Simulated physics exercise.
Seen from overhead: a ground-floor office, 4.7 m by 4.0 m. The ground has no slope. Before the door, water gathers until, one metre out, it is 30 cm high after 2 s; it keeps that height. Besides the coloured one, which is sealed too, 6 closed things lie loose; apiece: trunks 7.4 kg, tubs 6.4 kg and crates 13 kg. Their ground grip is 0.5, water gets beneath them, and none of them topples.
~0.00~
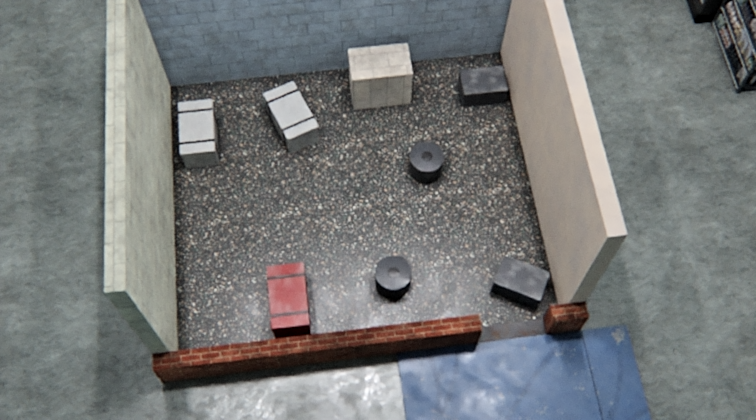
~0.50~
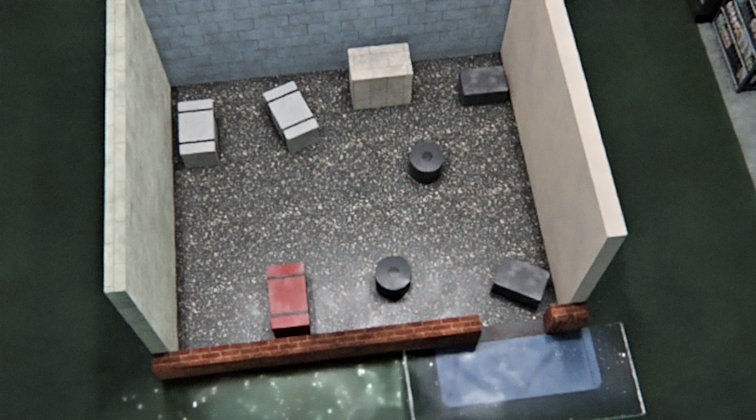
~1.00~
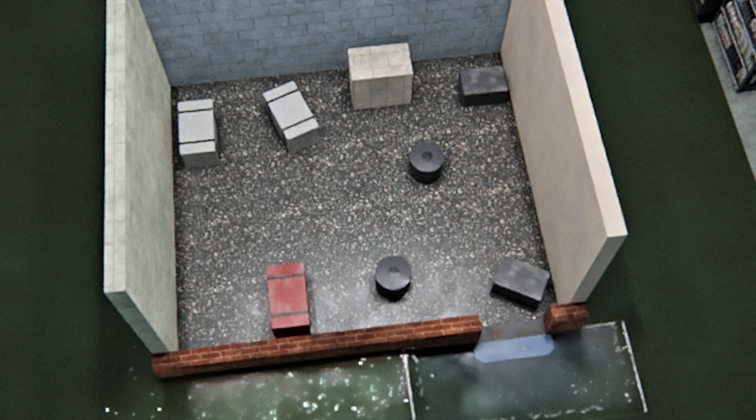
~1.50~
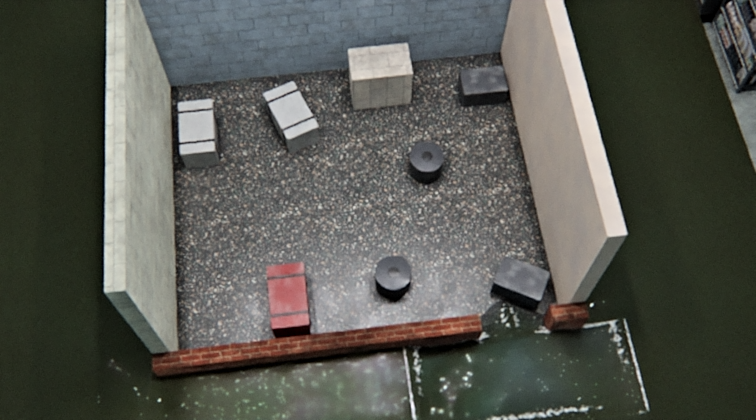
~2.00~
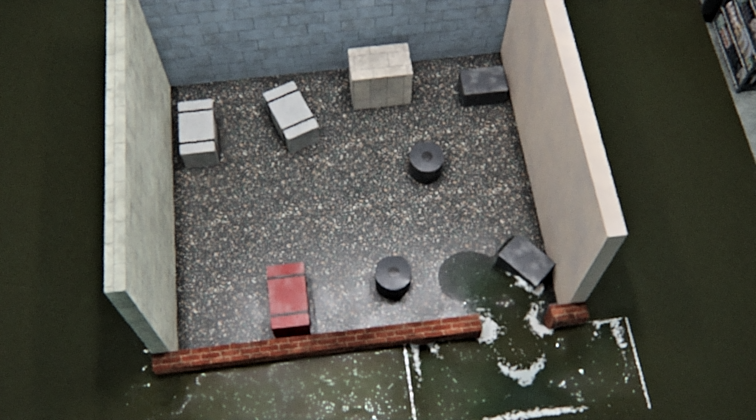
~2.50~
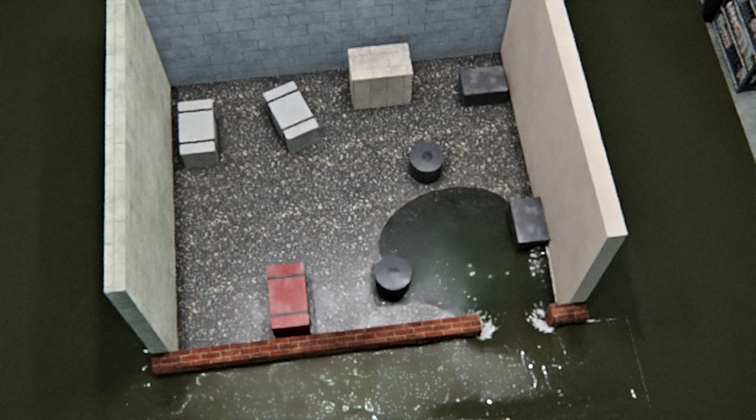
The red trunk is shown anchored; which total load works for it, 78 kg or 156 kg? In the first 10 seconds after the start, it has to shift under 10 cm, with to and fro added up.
It never needs the heavy one.
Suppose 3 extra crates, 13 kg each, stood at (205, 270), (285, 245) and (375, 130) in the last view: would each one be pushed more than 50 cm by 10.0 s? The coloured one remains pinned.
Listed in order, they go over the bar, beneath the bar, over the bar.
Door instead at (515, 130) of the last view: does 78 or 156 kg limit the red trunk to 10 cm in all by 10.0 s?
For that position, the smaller mass succeeds.
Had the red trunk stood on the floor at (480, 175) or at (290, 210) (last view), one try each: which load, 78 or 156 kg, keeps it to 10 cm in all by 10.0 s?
In order, both loads succeed and both loads succeed.
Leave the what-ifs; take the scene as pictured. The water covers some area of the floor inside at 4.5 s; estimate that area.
Roughly 12 m2.
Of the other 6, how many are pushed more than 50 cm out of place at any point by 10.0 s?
5.
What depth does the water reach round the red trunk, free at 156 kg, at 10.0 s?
Depth: Approx. 7 cm.
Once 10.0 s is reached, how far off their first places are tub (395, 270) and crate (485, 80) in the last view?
They've ended up 0 cm and 80 cm away, in that order.
After 3.5 s the red trunk would be 0 cm from its start with 78 kg and 0 cm from its start with 156 kg; 0 cm of water round it then.
After 4.5 s the red trunk would be 0 cm from its start with 78 kg and 0 cm from its start with 156 kg; 0 cm of water round it then.
After 7.0 s the red trunk would be 0 cm from its start with 78 kg and 0 cm from its start with 156 kg; 0 cm of water round it then.
After 10.0 s the red trunk would be 0 cm from its start with 78 kg and 0 cm from its start with 156 kg; 7 cm of water round it then.
